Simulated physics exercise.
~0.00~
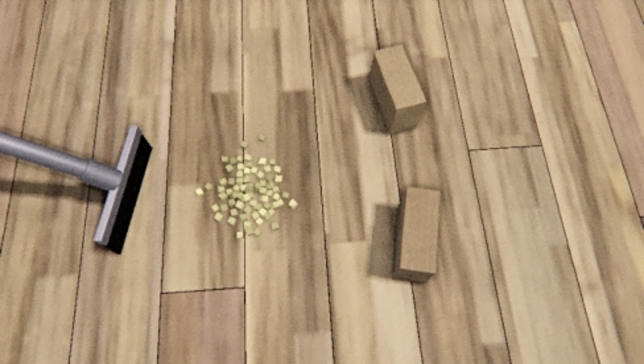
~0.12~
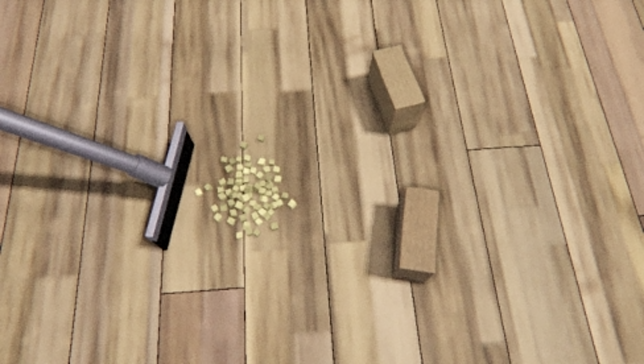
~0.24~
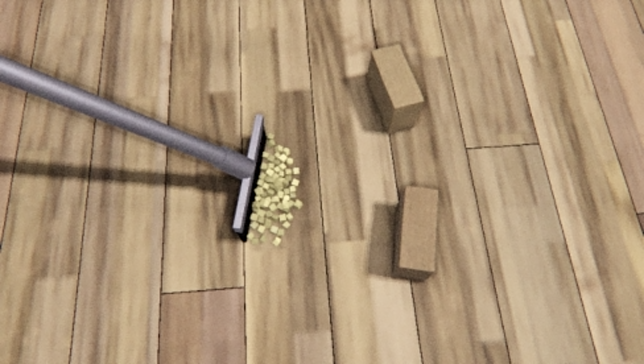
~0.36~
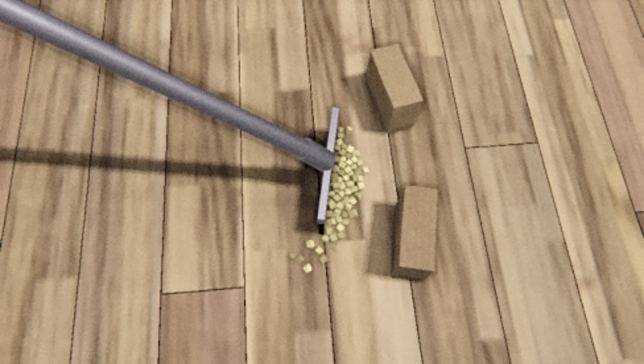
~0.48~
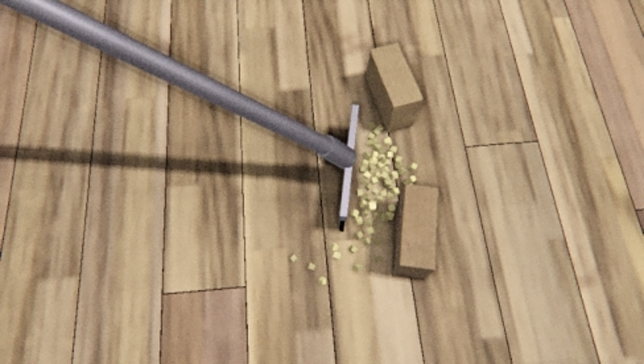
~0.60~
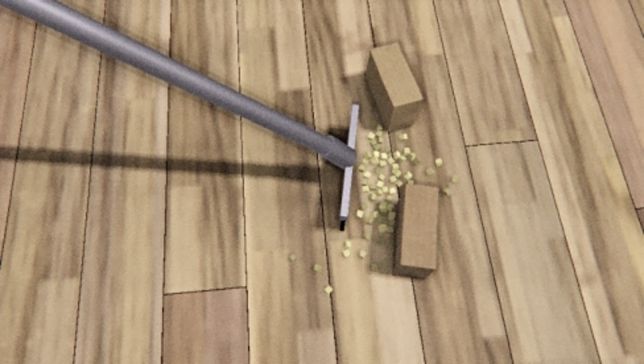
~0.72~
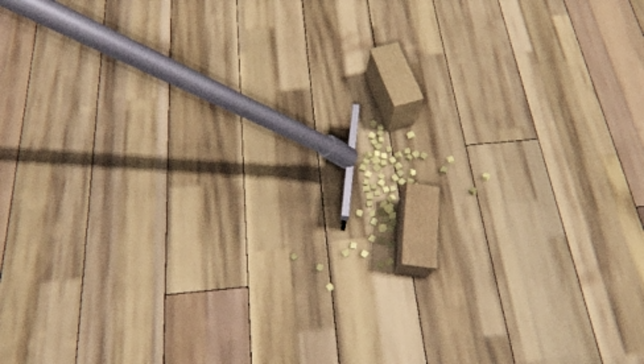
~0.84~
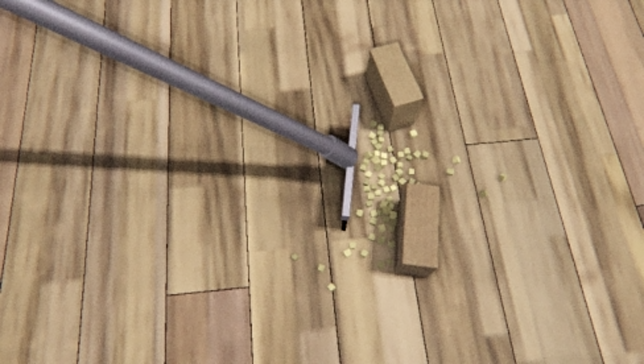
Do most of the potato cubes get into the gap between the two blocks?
No, only some of the cubes get into or through the gap. Most of them stay held up in front of the blocks.
